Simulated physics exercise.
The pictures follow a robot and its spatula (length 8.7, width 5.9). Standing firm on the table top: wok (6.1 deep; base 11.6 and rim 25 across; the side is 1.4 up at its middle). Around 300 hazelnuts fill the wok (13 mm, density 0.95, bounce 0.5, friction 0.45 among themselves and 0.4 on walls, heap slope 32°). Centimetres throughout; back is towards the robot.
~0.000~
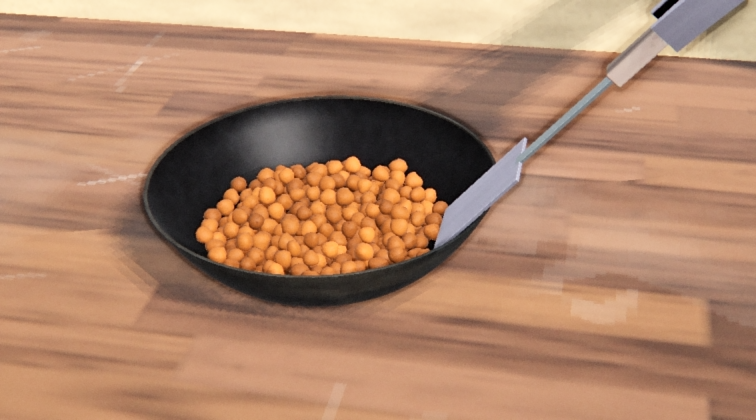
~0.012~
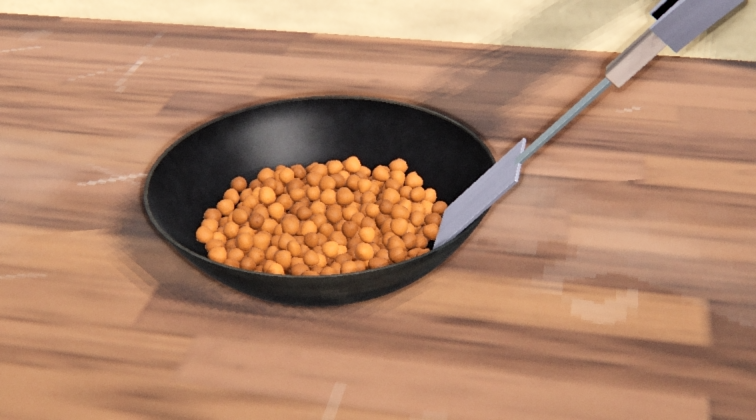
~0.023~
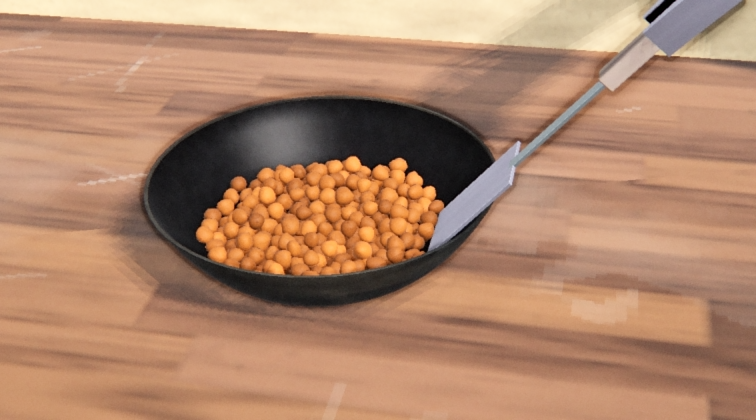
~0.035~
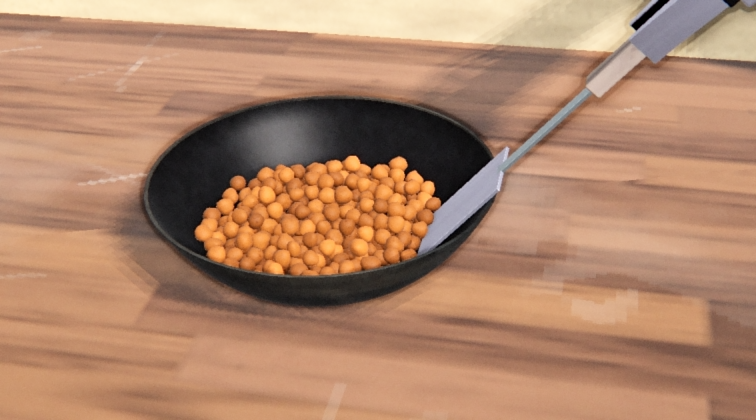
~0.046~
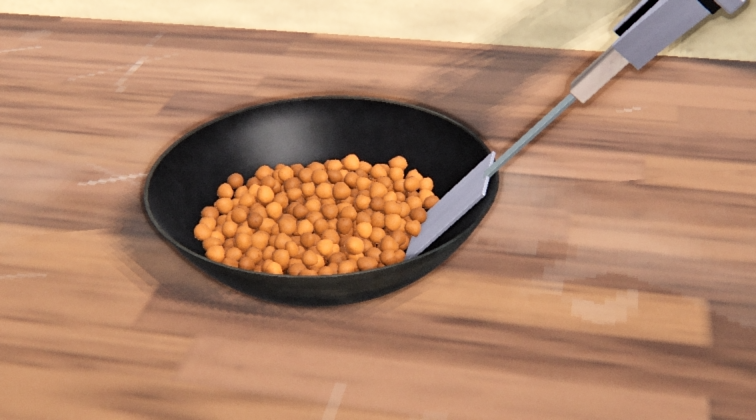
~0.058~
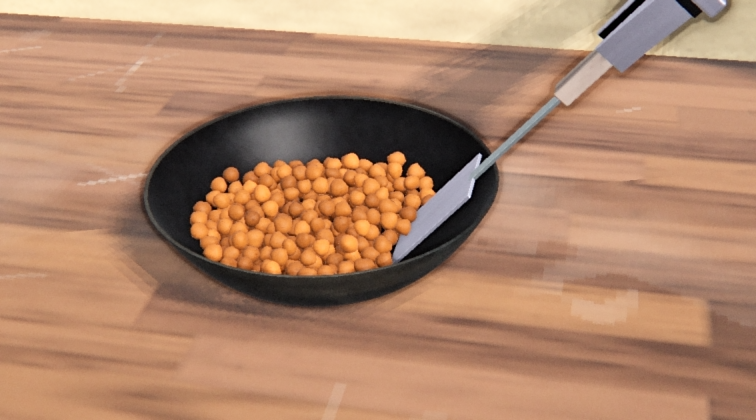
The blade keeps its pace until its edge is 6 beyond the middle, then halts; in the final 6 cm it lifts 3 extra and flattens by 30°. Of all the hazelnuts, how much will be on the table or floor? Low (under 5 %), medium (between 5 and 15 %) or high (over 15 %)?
Share on the table or floor: Low (under 5 %).
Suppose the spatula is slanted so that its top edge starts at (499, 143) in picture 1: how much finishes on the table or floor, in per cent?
About 5 per cent.
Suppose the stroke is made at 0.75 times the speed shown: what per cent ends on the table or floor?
Some 0 per cent.
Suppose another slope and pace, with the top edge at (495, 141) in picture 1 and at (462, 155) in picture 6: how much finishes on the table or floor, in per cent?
About 0 per cent.
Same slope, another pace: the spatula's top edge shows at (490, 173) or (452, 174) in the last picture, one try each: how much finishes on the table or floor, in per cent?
About 0 and 5 per cent.
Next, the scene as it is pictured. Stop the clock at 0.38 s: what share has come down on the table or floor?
Some 0 per cent.
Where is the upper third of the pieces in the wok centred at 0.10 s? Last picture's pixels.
At about (292, 204).
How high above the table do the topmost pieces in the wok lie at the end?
About 6.5 cm.
After 0.10 s, sloping 50°, highest piece 4 above the table; 300 in the wok.
After 0.15 s, sloping 38°, highest piece 6 above the table; 300 in the wok.
After 0.38 s, sloping 20°, highest piece 7 above the table; 296 in the wok, 3 on the table or floor, 1 on the blade or in flight.
After 1.42 s, sloping 20°, highest piece 6 above the table; 296 in the wok, 4 on the table or floor.
In the end, 296 in the wok, 4 on the table or floor. That is 1 % on the table or floor.
